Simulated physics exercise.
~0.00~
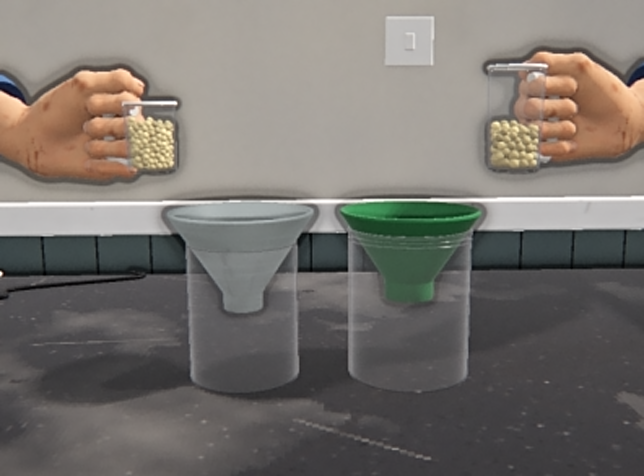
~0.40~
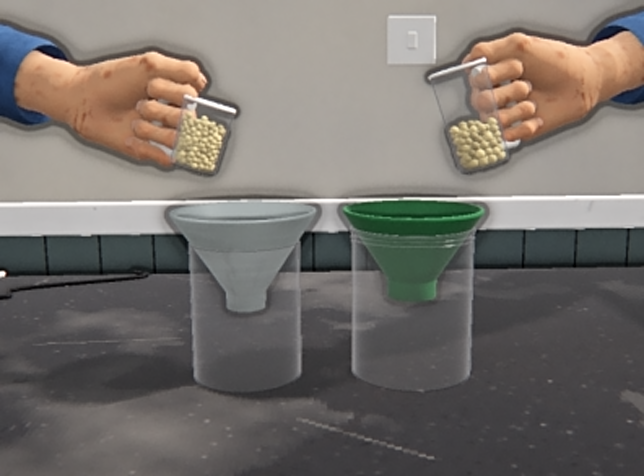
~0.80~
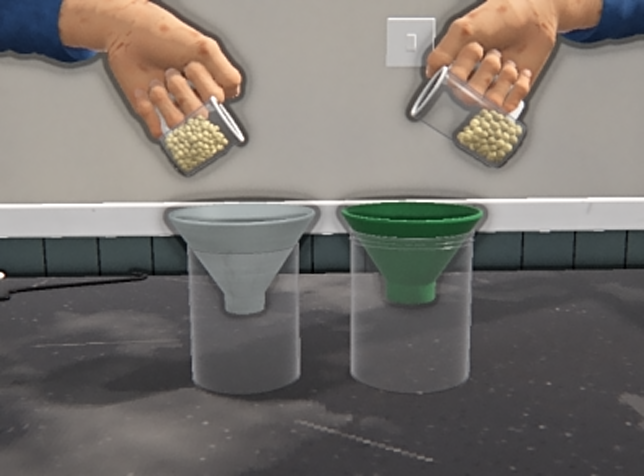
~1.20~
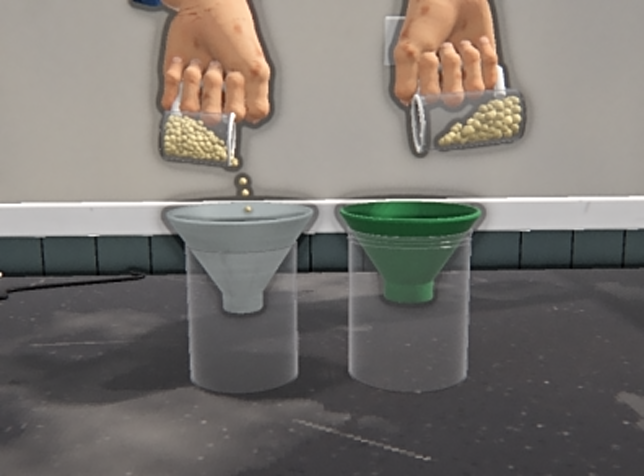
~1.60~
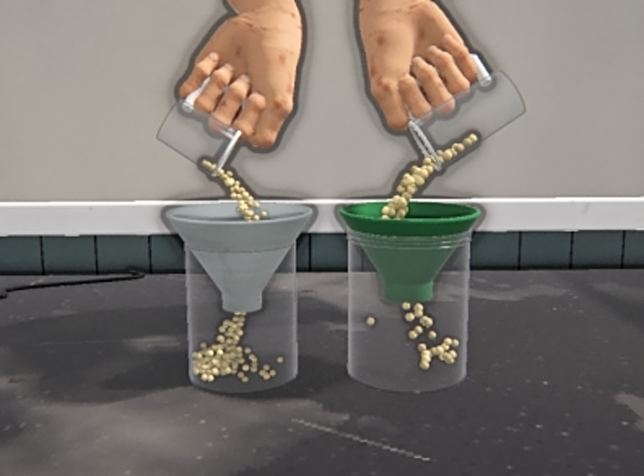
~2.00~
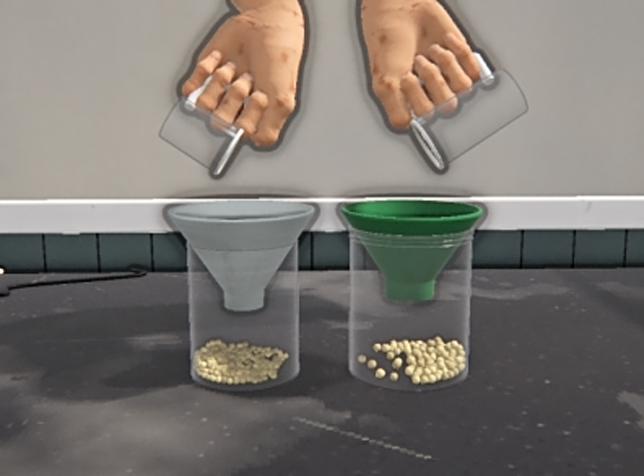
Two hands tipped clear cups of small, pale yellow balls over a grey funnel on the left and a green one on the right, the left starting to pour first, and all the balls ran through and settled in the clear jars below.
